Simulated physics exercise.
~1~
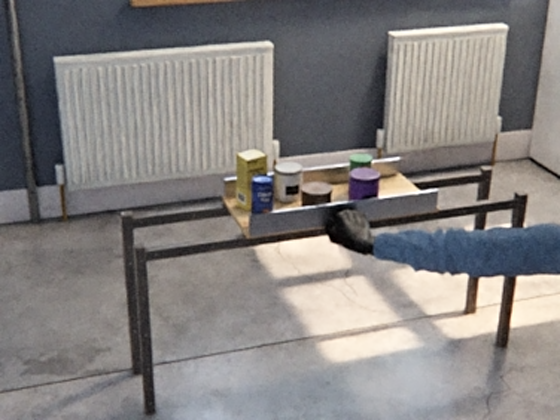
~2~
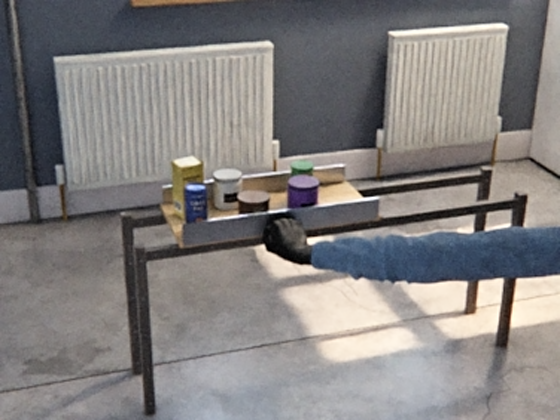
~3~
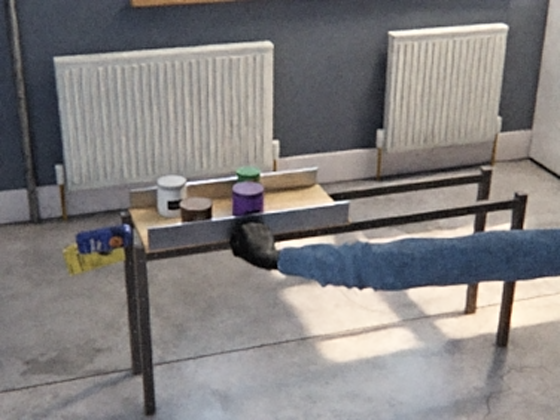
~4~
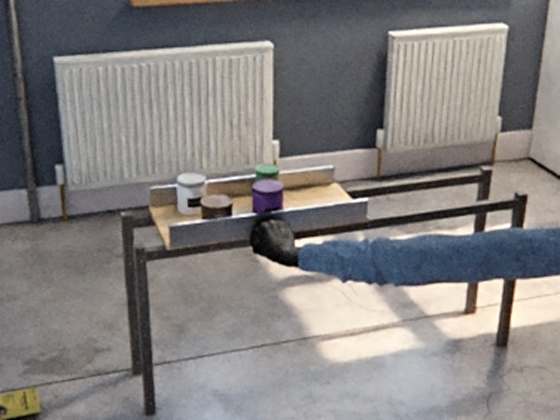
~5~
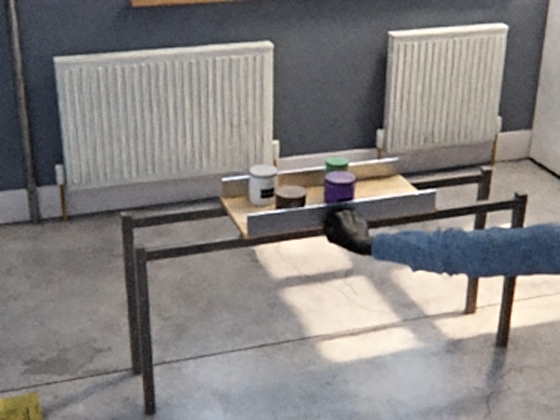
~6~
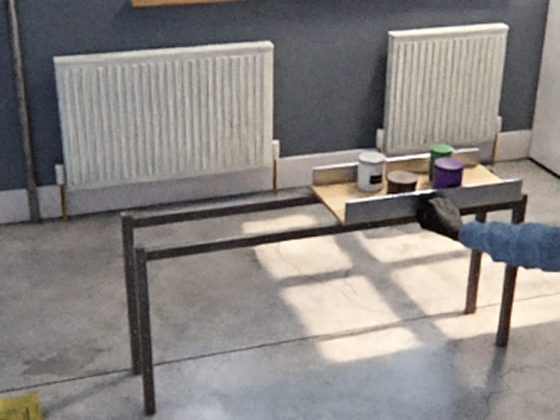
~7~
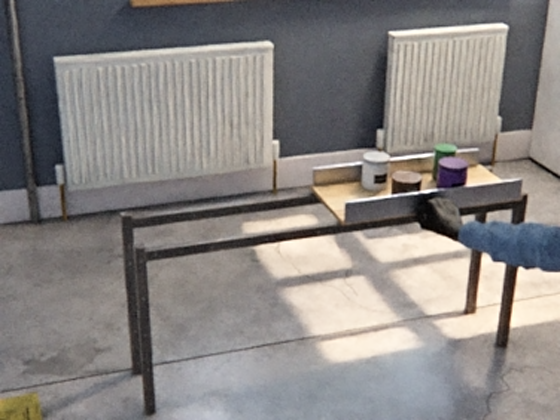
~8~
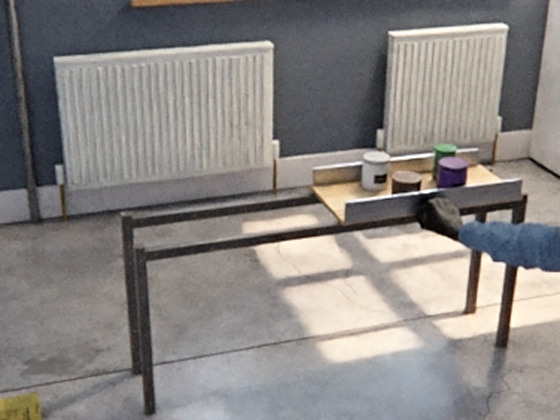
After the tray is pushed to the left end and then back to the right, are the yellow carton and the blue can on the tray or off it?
Both are off the tray. The yellow carton and the blue can tumble off at the left end, while the other containers stay on.
